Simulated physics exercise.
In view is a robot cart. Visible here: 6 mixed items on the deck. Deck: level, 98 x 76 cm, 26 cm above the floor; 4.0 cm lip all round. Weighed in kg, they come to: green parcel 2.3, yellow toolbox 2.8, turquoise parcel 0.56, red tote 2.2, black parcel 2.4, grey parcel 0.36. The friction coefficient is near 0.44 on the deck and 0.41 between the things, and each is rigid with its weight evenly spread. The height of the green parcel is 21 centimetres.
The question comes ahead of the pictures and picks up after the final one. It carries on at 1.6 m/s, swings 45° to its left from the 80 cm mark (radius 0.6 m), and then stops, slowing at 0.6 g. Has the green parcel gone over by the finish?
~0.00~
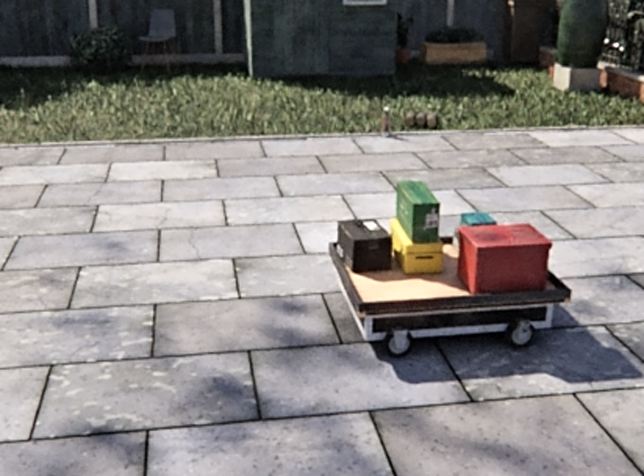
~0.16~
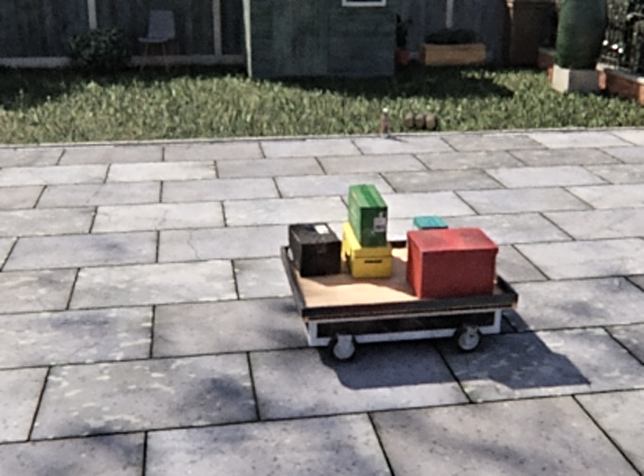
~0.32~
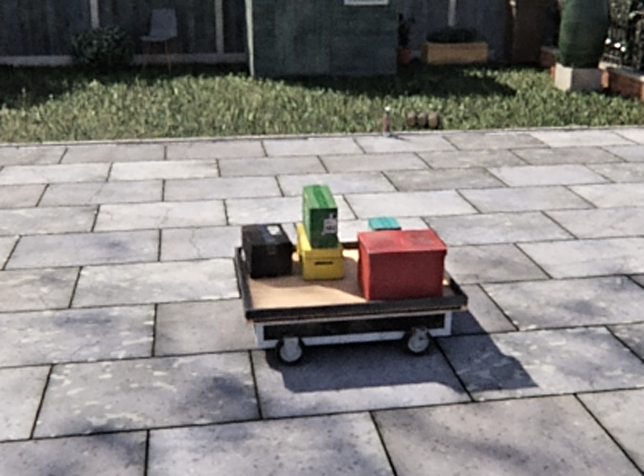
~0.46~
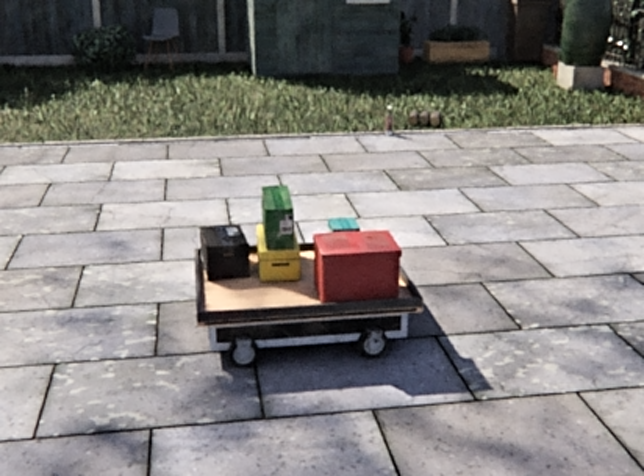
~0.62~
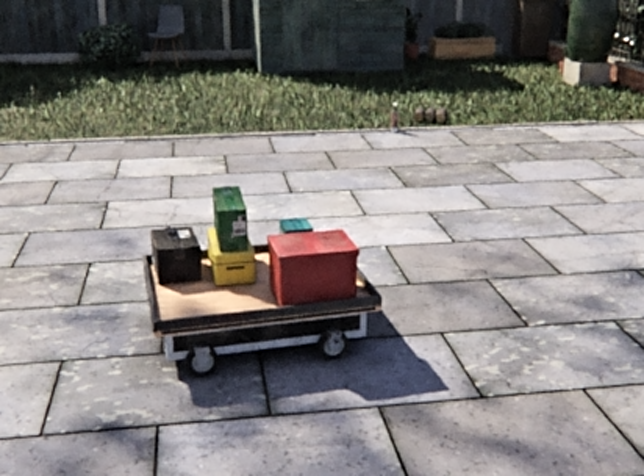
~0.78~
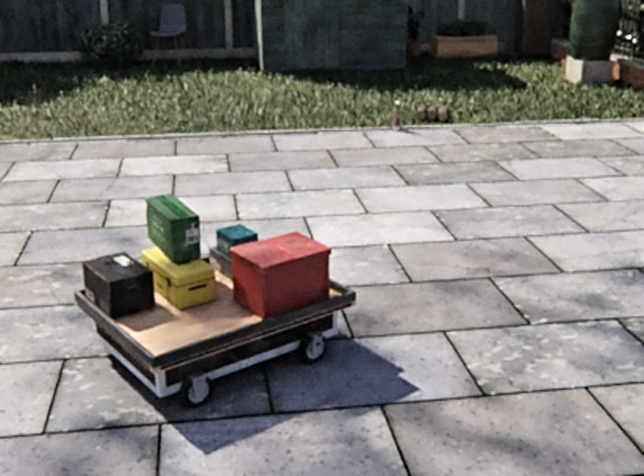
Yes, it has gone over.
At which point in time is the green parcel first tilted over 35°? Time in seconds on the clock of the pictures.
Roughly at the 1.1 s mark.
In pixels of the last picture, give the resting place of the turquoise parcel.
Its middle settles close to pixel (90, 318).
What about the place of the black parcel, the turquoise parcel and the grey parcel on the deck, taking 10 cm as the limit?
The black parcel stays put; the turquoise parcel ends elsewhere; the grey parcel stays put.
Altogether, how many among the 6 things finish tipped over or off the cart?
I make it 2.
Around 1.08 s, 170 cm covered, turned 45°; green parcel now off the cart; turquoise parcel shifted 9 cm; black parcel shifted 3 cm.
Around 1.28 s, 179 cm covered, turned 45°, stopped; turquoise parcel at 20° to upright; grey parcel at 6° to upright; yellow toolbox shifted 8 cm.
Finally (1.9 s), off the cart and tipped over, green parcel; on their side or leaning hard on the deck, turquoise parcel; the other 4 still in place (within 10 cm).
